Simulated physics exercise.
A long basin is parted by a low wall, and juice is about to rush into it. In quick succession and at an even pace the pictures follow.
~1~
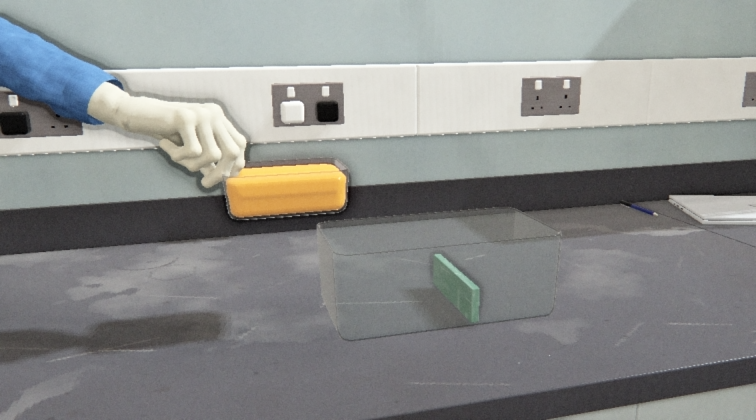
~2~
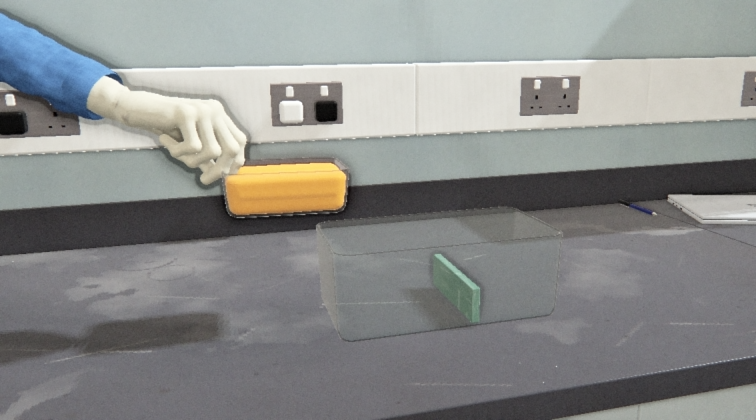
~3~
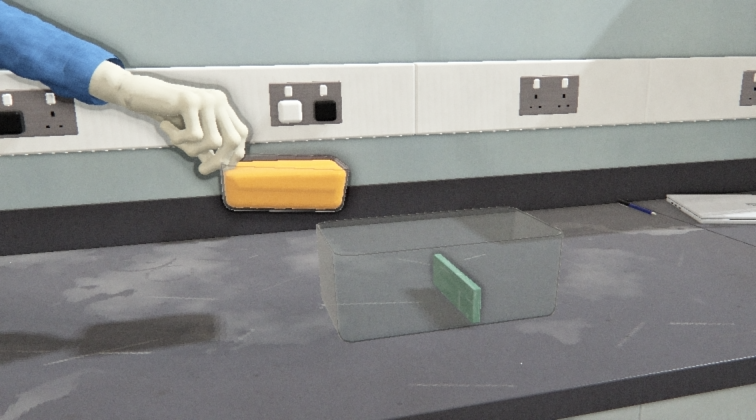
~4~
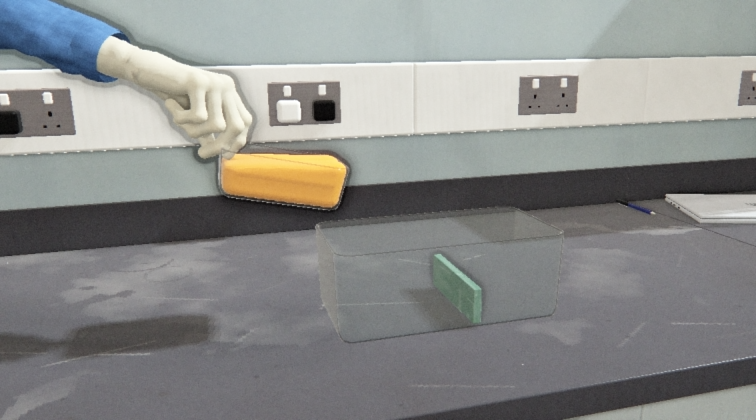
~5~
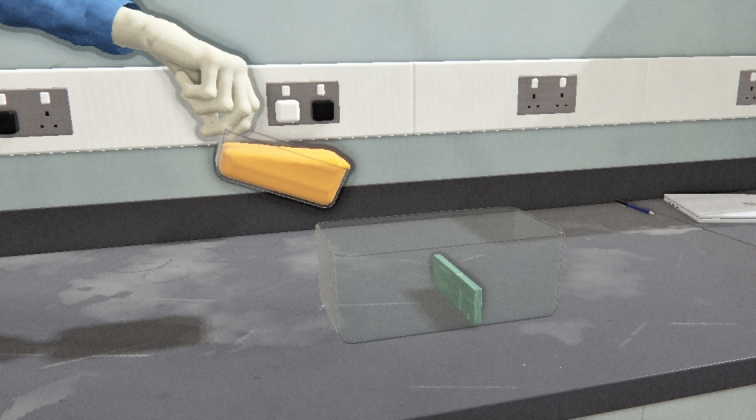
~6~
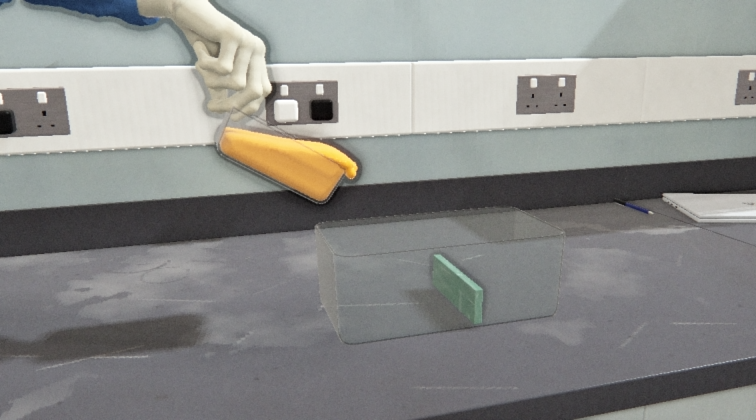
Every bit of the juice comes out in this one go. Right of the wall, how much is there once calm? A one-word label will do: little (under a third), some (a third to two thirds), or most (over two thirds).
Little.
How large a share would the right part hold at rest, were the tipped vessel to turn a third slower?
About 5 %.
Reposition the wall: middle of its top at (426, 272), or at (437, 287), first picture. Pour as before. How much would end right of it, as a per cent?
About 55 per cent on the first try, and 40 per cent on the second.
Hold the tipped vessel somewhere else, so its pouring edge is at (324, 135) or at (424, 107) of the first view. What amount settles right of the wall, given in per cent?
It comes to 5 % the first time and 65 % the second.
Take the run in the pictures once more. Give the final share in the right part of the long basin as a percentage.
It comes to some 5 per cent.
A moment on, the tilt is 89° and 17 per cent is still to pour, 24 is left of the wall and 0 right of it.
Next, the tilt is 98° and 1 per cent is still to pour, 90 is left of the wall and 3 right of it.
Then the tilt is 98° and 0 per cent is still to pour, 89 is left of the wall and 5 right of it.
Later the tilt is 98° and 0 per cent is still to pour, 90 is left of the wall and 5 right of it.
In the end 89 per cent lies left of the wall, 7 right of it and 4 outside.
